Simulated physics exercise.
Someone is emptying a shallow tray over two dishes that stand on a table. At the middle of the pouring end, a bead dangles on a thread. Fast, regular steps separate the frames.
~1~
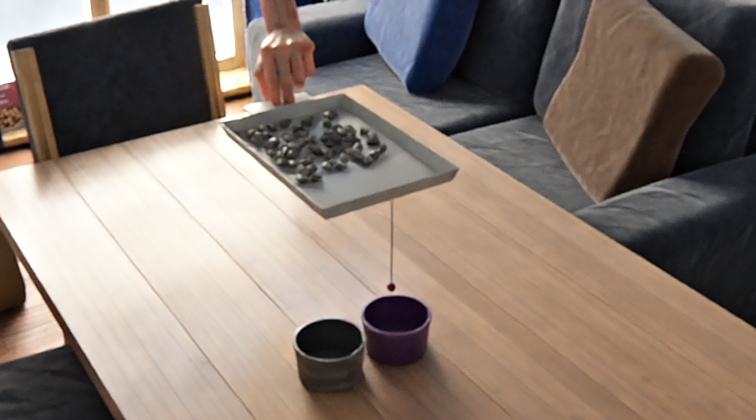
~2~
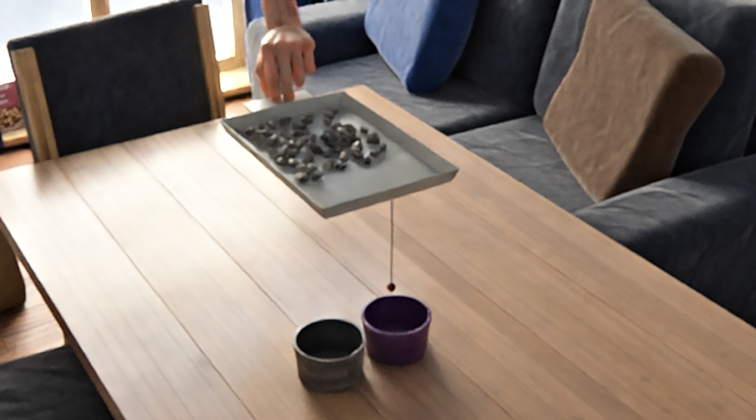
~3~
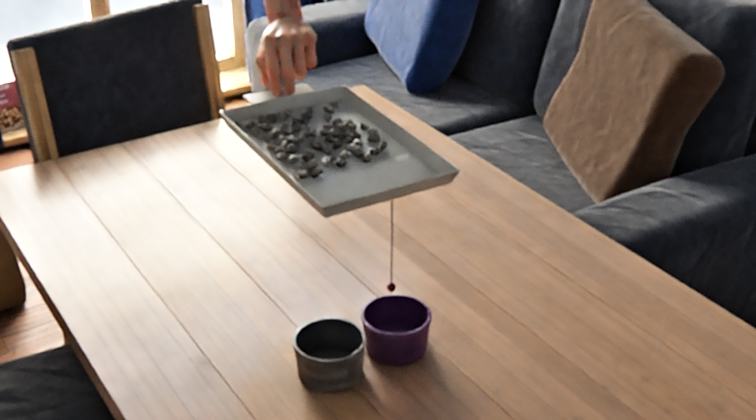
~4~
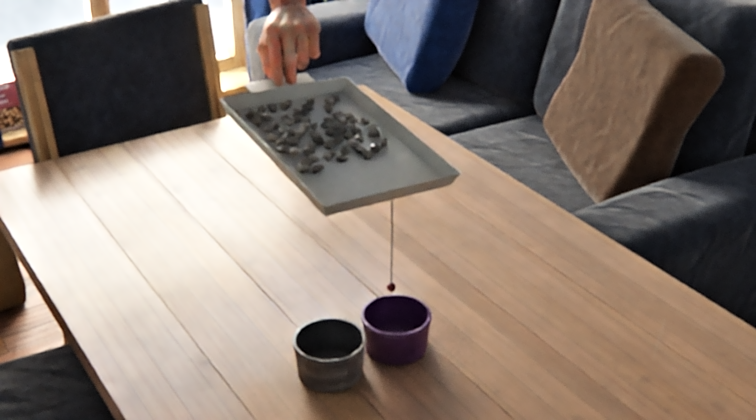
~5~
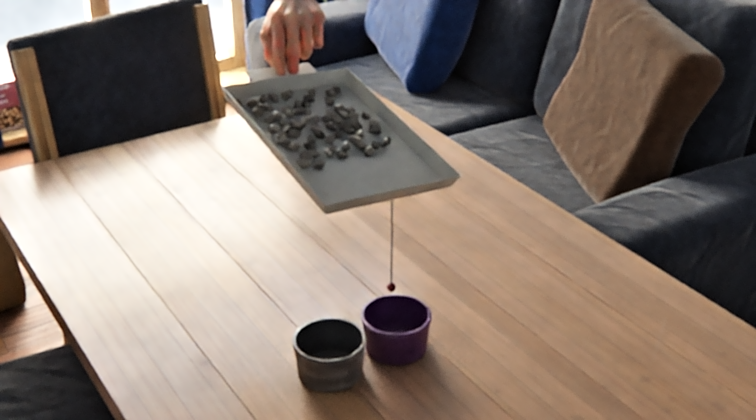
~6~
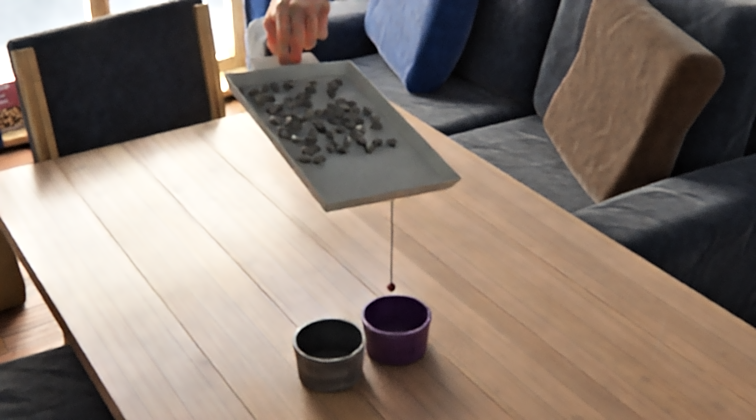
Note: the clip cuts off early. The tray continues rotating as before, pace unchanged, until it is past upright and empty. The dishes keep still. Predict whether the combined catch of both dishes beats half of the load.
I expect the dishes to receive the lesser amount.
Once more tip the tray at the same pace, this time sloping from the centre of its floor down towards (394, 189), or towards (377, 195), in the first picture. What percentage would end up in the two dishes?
Somewhere close to 30 % the first time, 50 % the second.
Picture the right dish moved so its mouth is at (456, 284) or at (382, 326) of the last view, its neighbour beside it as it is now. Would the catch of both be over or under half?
The first place gets the greater share, the second a lesser share.
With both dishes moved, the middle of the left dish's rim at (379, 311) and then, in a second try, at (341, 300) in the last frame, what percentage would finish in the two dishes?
Respectively 60 % and 0 %.
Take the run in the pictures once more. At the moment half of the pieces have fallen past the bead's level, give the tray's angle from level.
Tilt: Around 80 degrees.
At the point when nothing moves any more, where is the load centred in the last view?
I'd place the middle at about (464, 319).
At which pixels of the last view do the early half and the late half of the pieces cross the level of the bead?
About (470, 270) to begin with, then about (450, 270).
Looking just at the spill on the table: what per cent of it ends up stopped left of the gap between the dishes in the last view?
0 %, roughly.
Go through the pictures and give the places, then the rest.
In the first picture, corners of the pouring end at (325, 205) and (452, 167), level; middle of the load at (314, 148), bits of gravel; left dish at (347, 371); right dish at (415, 344); bead on its thread at (391, 287).
In the second picture, corners of the pouring end at (325, 205) and (452, 167), level; middle of the load at (314, 146).
In the third picture, corners of the pouring end at (326, 203) and (453, 169), tipped barely, lowest at the right corner; middle of the load at (315, 142).
In the fourth picture, corners of the pouring end at (327, 202) and (453, 171), tipped a little, lowest at the right corner; middle of the load at (315, 135).
In the fifth picture, corners of the pouring end at (328, 200) and (454, 173), tipped a little, lowest at the right corner; middle of the load at (316, 128).
In the sixth picture, corners of the pouring end at (329, 199) and (454, 176), tipped clearly, lowest at the right corner; middle of the load at (318, 122); left dish at (347, 371); right dish at (415, 344).
Soon after the last picture, tray tipped steeply; nearly all on the tray; a stray few in the air.
A little later, tray tipped right over; about a quarter on the tray; about two thirds outside both; a small part in the air.
Later still, tray tipped past a quarter turn; a stray few in the right dish; nearly all outside both.
At rest, tray tipped past a quarter turn; none in the left dish; a stray few in the right dish; nearly all outside both.
